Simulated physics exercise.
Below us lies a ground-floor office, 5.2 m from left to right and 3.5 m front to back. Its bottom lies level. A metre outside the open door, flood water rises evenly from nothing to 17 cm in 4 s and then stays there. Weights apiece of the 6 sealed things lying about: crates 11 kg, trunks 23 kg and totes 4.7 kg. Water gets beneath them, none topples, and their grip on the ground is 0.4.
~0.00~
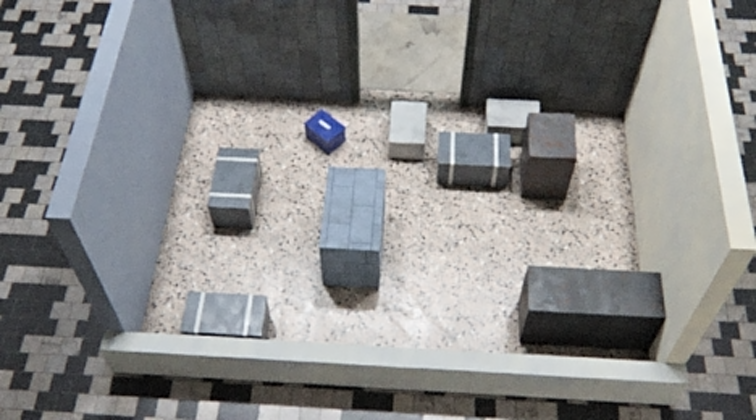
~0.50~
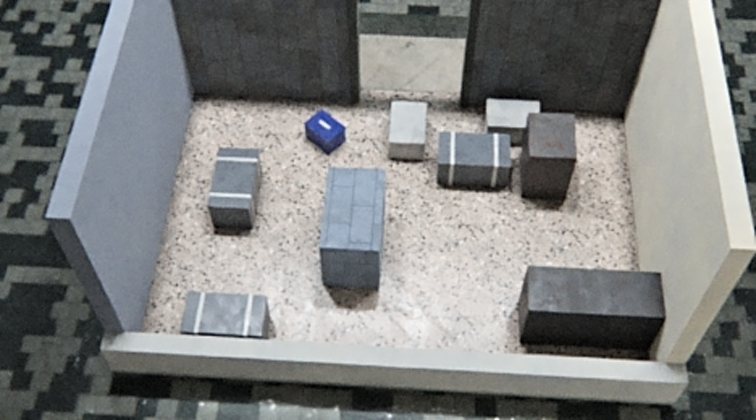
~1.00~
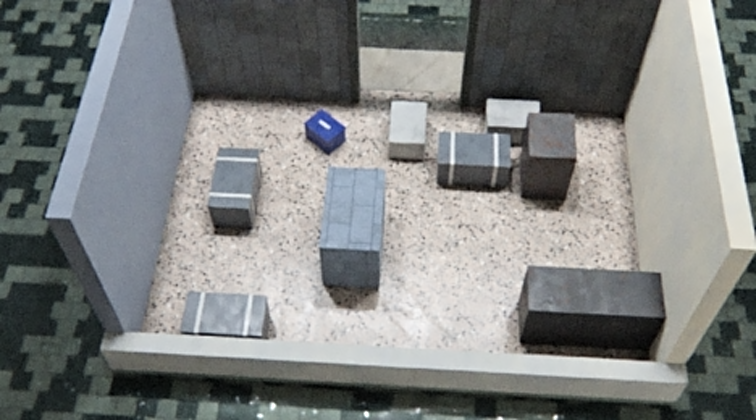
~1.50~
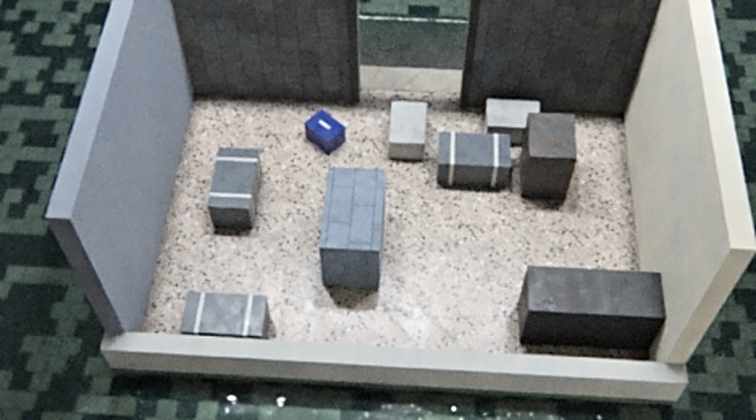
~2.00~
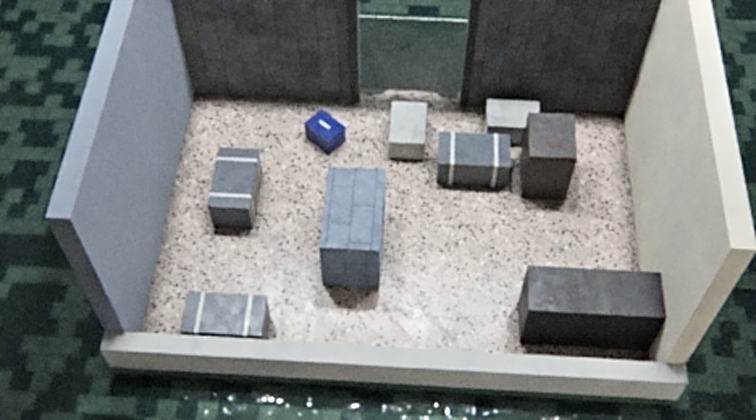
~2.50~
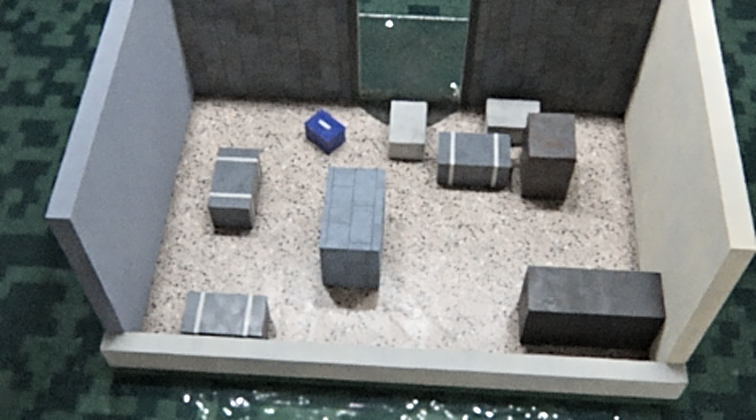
In this clip, a roofless room holding a small blue tote and several grey and dark boxes is seen from above as greenish water deepens over the patterned ground outside and reaches the open doorway, while the contents stay still.
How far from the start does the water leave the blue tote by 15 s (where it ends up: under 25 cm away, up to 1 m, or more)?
Blue tote slides a little.
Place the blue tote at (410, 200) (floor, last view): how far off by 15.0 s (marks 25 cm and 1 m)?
It travels far.
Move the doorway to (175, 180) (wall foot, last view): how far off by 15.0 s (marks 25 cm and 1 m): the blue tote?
In that case the blue tote ends far away.
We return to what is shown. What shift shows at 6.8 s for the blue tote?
About 30 cm.
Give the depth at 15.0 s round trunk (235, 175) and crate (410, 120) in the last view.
About 8 and 11 cm.
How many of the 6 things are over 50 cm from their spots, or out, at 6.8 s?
By then 2.
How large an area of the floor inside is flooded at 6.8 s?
About 12 m2.
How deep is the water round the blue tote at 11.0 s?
About 3 cm.
After 3.5 s the blue tote is near (325, 125), 0.0 m from its start, aground; 0 afloat.
After 6.8 s the blue tote is near (297, 132), 0.3 m from its start, aground; 0 afloat.
After 11.0 s the blue tote is near (296, 132), 0.3 m from its start, aground; 3 afloat.
After 15.0 s the blue tote is near (288, 145), 0.5 m from its start, afloat; 6 afloat.
